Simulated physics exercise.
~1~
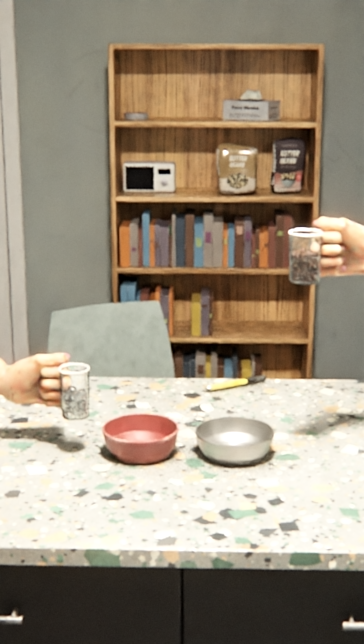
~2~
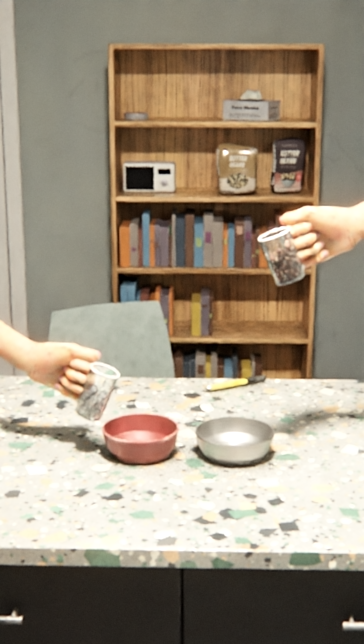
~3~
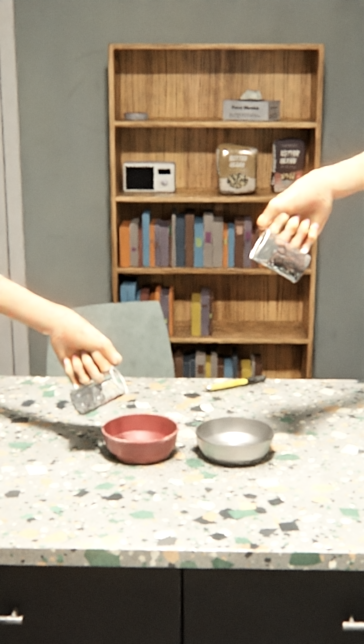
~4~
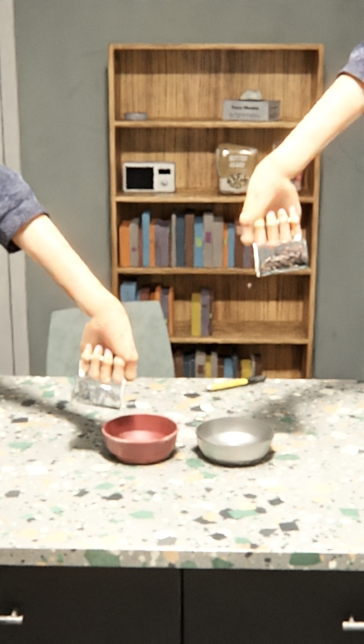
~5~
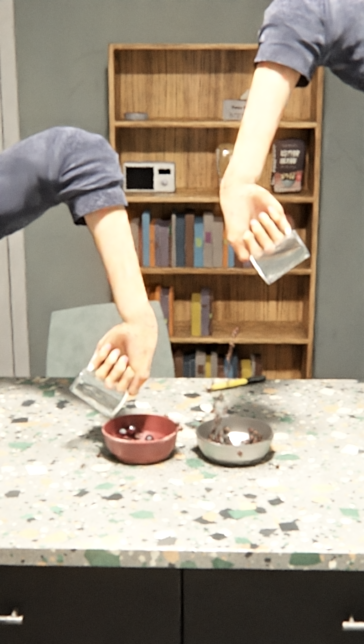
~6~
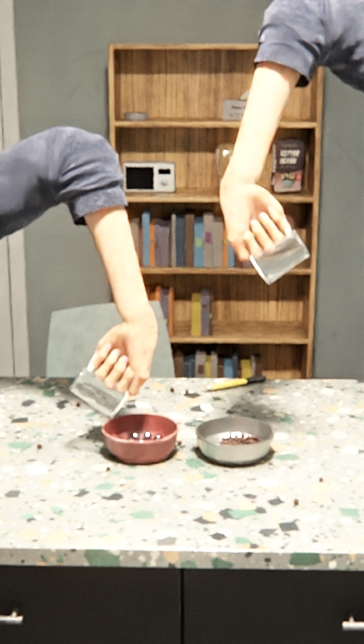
At a speckled counter in front of a bookshelf, two hands tipped clear cups of small dark pieces over a red dish and a grey one; the left cupful landed neatly in the red dish, while the right one mostly reached the grey, scattering a few.
